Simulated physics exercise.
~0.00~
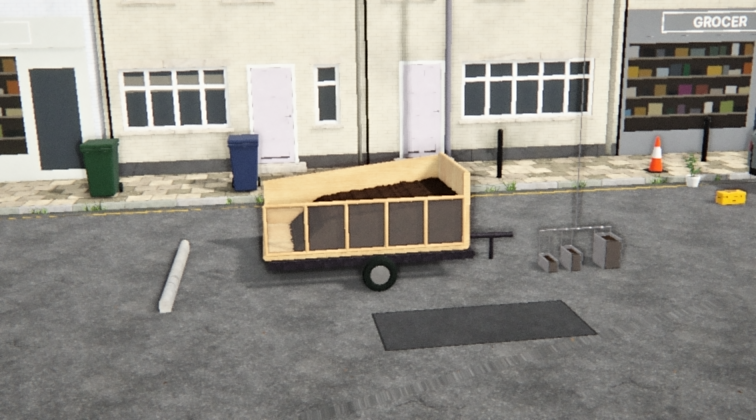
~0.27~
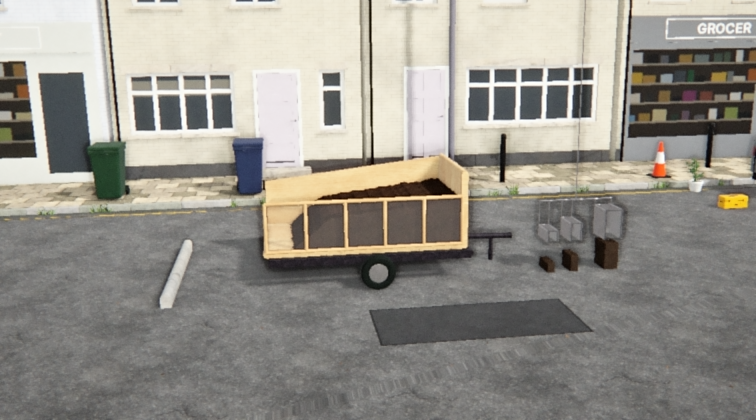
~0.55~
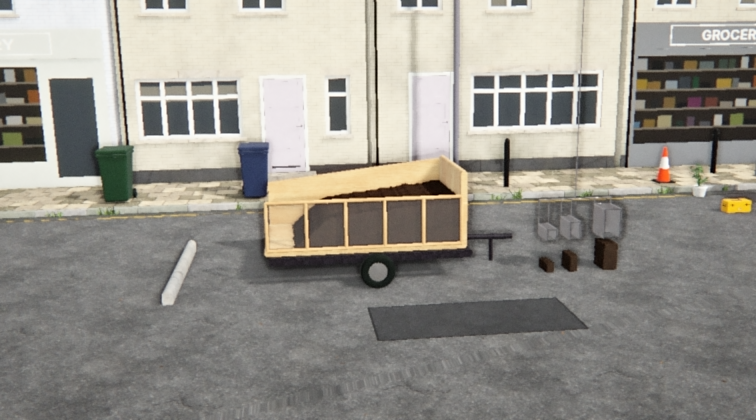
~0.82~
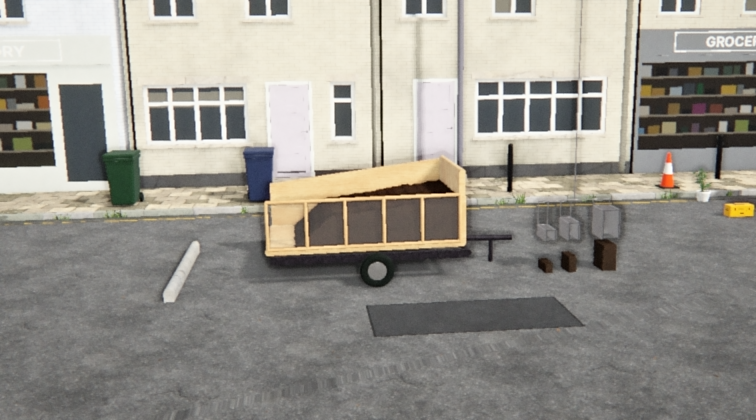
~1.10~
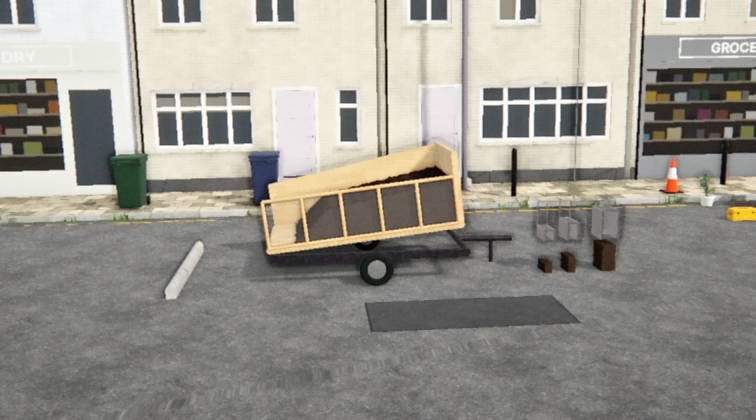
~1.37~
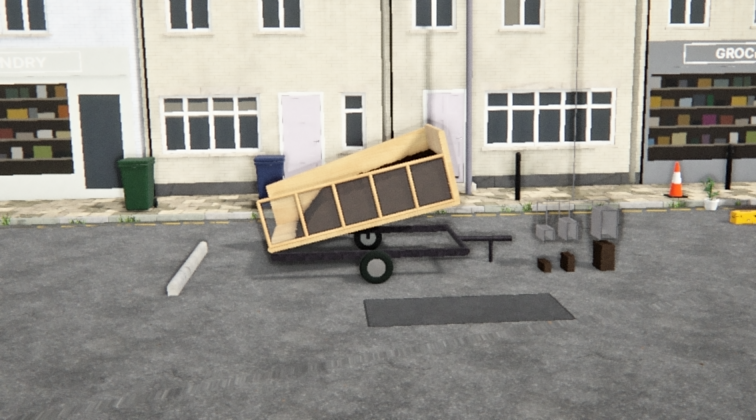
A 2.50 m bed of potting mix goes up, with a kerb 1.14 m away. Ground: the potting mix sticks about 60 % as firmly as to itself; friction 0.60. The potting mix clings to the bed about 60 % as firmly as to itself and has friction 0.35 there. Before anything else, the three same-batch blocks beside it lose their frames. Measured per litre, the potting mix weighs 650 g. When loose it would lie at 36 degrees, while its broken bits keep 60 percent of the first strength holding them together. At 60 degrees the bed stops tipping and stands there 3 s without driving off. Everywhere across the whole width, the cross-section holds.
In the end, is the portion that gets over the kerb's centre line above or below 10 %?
Beyond 10 %.
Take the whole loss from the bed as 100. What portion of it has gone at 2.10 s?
I'd say near 0 per cent.
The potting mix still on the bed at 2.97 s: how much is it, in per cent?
Value: Near 70 %.
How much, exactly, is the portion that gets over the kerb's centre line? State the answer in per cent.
About 16 %.
After 2.10 s, the tilt is 31 degrees, all is on the bed and 0 % past the kerb's middle.
After 2.97 s, the tilt is 53 degrees, 69 % is on the bed and 0 % past the kerb's middle.
After 3.83 s, the tilt is 60 degrees, 4 % is on the bed and 15 % past the kerb's middle.
After 4.70 s, the tilt is 60 degrees, 4 % is on the bed and 15 % past the kerb's middle.
After 6.40 s, the tilt is 60 degrees, 4 % is on the bed and 15 % past the kerb's middle.
